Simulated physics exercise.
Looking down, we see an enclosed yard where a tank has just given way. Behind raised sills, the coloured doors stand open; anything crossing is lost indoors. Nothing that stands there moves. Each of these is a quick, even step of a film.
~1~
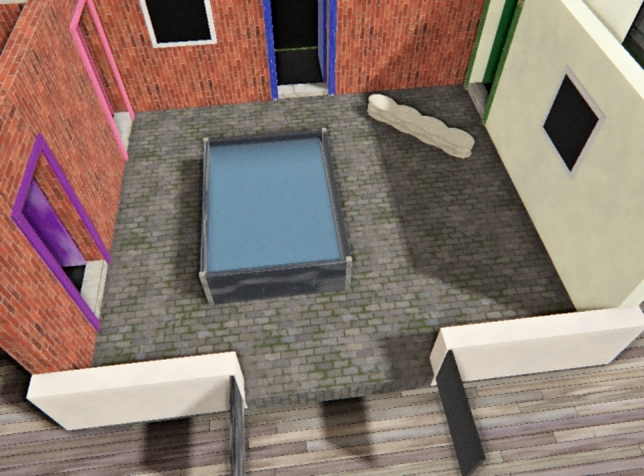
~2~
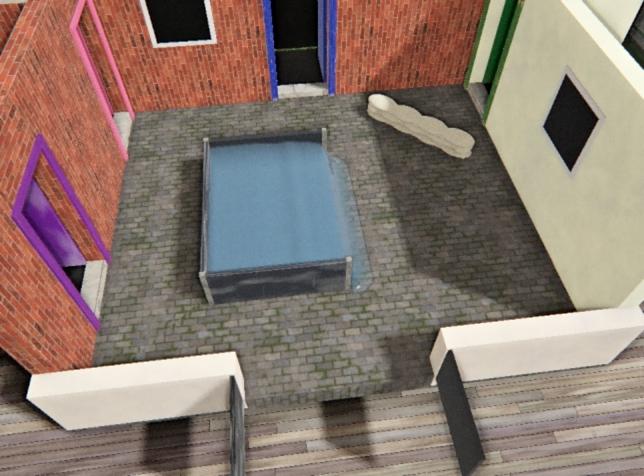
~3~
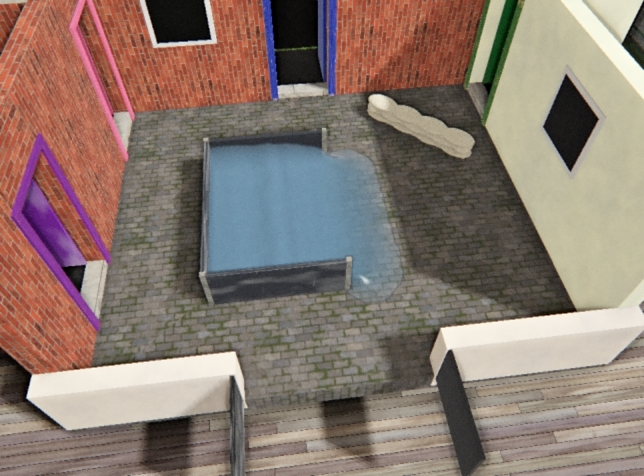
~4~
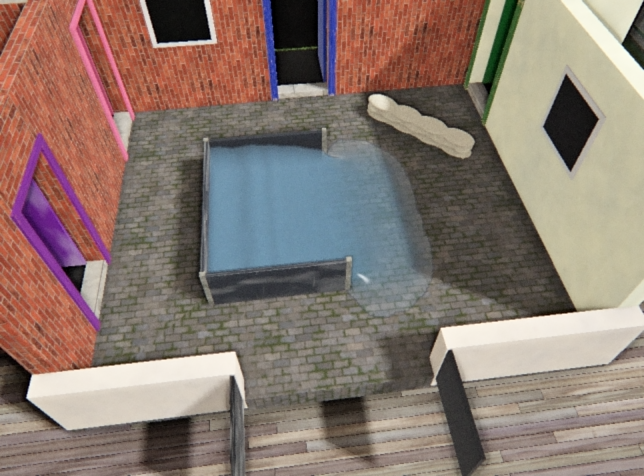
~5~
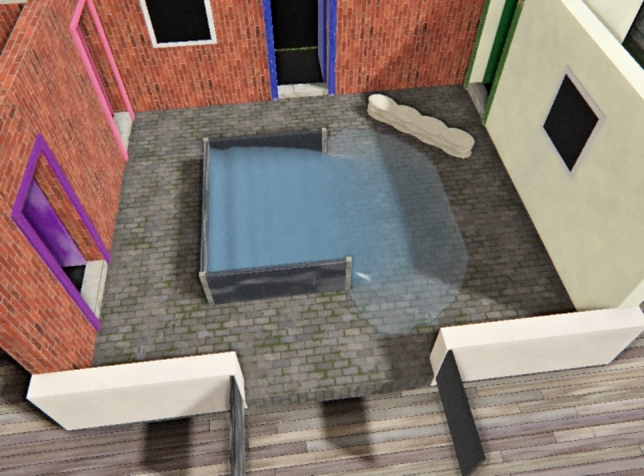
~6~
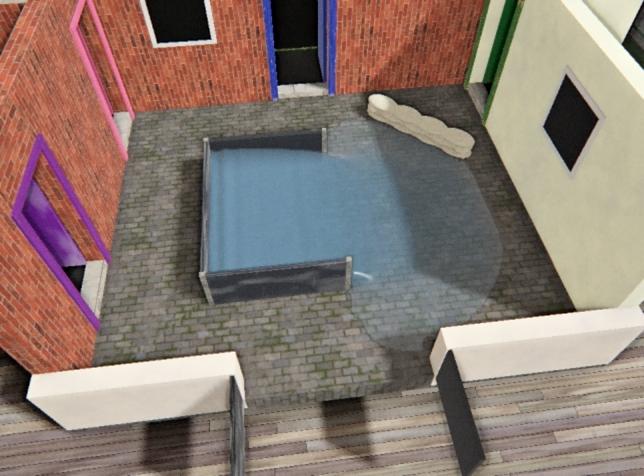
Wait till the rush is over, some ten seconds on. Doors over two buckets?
In order: I expect the purple door to see two buckets at most, I expect the green door to see two buckets at most, I expect the blue door to see two buckets at most, I expect the pink door to see two buckets at most.
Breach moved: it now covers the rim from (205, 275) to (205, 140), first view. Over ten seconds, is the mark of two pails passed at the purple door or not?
Lab note: Purple door, above the mark.
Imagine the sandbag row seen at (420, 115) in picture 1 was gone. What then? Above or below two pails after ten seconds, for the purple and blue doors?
I'd say the purple one remains below the mark and the blue one remains below the mark.
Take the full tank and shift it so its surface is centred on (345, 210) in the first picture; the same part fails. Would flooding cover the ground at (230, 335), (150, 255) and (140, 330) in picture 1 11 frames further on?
Log: No flood; no flood; no flood.
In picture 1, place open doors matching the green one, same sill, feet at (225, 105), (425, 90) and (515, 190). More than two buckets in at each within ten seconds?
Taking them as listed, the first doesn't reach the limit, the second doesn't reach the limit and the third gets past the limit.
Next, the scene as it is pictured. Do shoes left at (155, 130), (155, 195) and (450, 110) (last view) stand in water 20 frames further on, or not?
In turn, the points end up high and dry, high and dry and soaked.
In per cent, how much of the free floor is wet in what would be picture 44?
About 85 percent.
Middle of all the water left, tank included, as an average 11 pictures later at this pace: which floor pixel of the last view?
Roughly (400, 216).
A moment on, water covers 35 % of the floor; the purple door not reached, the green door not reached, the blue door not reached, the pink door not reached.
Next, water covers 45 % of the floor; the purple door not reached, the green door wet at the sill, nothing in, the blue door not reached, the pink door not reached.
Then, water covers 55 % of the floor; the purple door not reached, the green door wet at the sill, nothing in, the blue door wet at the sill, nothing in, the pink door not reached.
Later, water covers 85 % of the floor; the purple door wet at the sill, nothing in, the green door wet at the sill, nothing in, the blue door wet at the sill, nothing in, the pink door wet at the sill, nothing in.
In the end, water covers 95 % of the floor; the purple door wet at the sill, nothing in, the green door wet at the sill, nothing in, the blue door wet at the sill, nothing in, the pink door wet at the sill, nothing in.
